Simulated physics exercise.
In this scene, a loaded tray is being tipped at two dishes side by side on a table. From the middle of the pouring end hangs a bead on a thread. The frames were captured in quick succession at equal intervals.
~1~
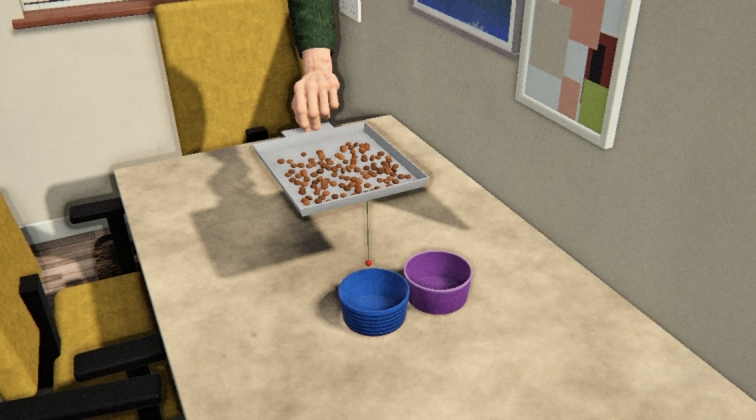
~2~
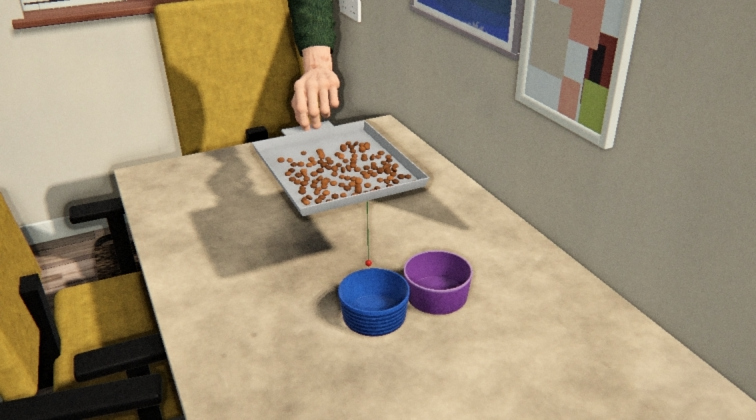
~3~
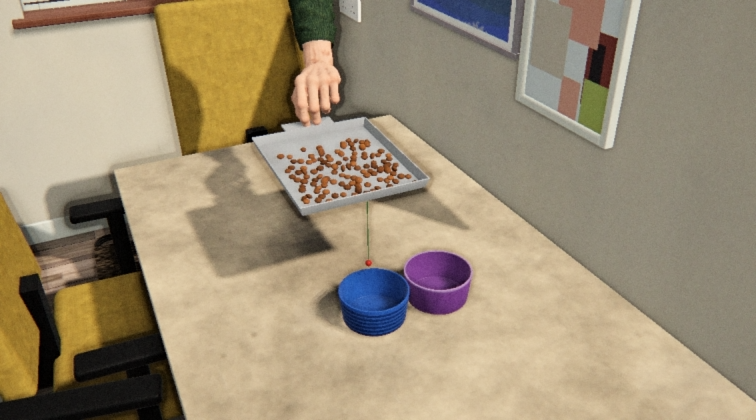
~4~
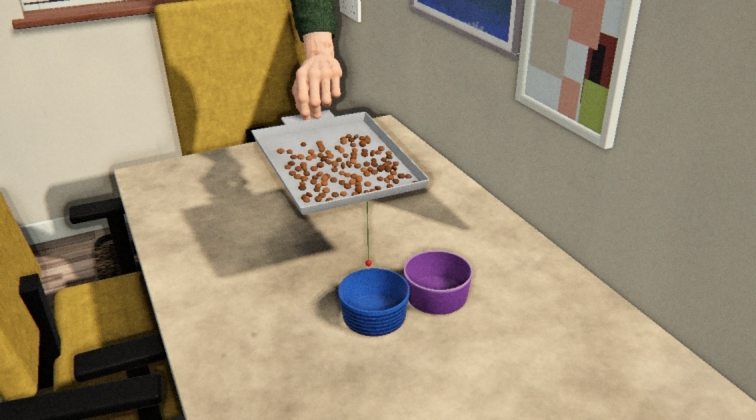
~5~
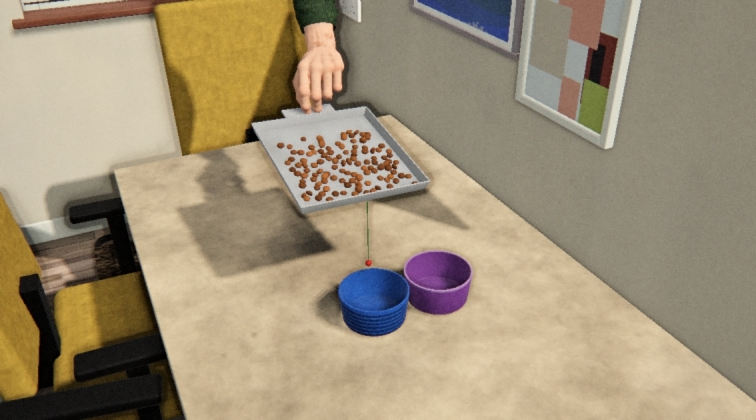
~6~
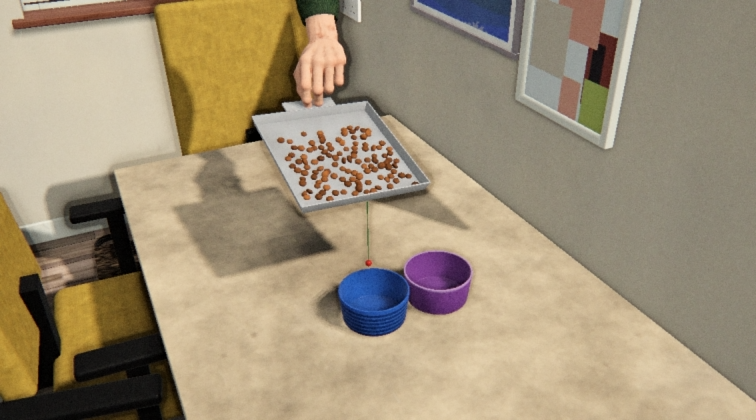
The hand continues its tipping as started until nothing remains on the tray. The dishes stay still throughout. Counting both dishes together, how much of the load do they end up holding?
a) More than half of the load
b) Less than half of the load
Option a: More than half of the load.
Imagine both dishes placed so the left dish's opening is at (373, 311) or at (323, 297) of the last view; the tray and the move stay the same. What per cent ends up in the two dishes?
Roughly 30 per cent, then roughly 50 per cent.
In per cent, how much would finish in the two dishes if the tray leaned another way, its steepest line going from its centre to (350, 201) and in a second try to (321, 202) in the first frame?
50 % then 10 %, roughly.
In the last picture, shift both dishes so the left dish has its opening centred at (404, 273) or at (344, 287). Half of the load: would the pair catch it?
In turn: Above a half; above a half.
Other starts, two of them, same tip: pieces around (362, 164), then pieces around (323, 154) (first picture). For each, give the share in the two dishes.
Near 100 and 90 percent respectively.
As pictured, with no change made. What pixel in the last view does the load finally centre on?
Centre at rest: Close to (424, 297).
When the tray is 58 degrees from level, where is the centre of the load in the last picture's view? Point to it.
The middle of the pieces lands at roughly (379, 175).
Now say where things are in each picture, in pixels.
In the first picture, corners of the pouring end (302, 207) and (425, 177), level; middle of the load (343, 171), bits of dog kibble; left dish (389, 321); right dish (455, 300); bead on its thread (369, 263).
In the second picture, corners of the pouring end (302, 206) and (425, 177), level; middle of the load (343, 170).
In the third picture, corners of the pouring end (303, 206) and (425, 178), tipped barely, lowest at the right corner; middle of the load (343, 168).
In the fourth picture, corners of the pouring end (303, 205) and (426, 179), tipped a little, lowest at the right corner; middle of the load (343, 166).
In the fifth picture, corners of the pouring end (303, 205) and (426, 180), tipped a little, lowest at the right corner; middle of the load (343, 163).
In the sixth picture, corners of the pouring end (304, 204) and (426, 181), tipped a little, lowest at the right corner; middle of the load (344, 161); left dish (389, 321); right dish (455, 300).
Just after the last frame, tray tipped steeply; almost all on the tray; just a few in the right dish; just a few in the air.
A moment on, tray tipped right over; roughly a quarter on the tray; roughly a quarter in the left dish; roughly a third in the right dish; just a few outside both; roughly a quarter in the air.
Further on, tray tipped past a quarter turn; roughly a third in the left dish; roughly two thirds in the right dish; about a tenth outside both.
When it is over, tray tipped past a quarter turn; roughly a third in the left dish; roughly two thirds in the right dish; about a tenth outside both.
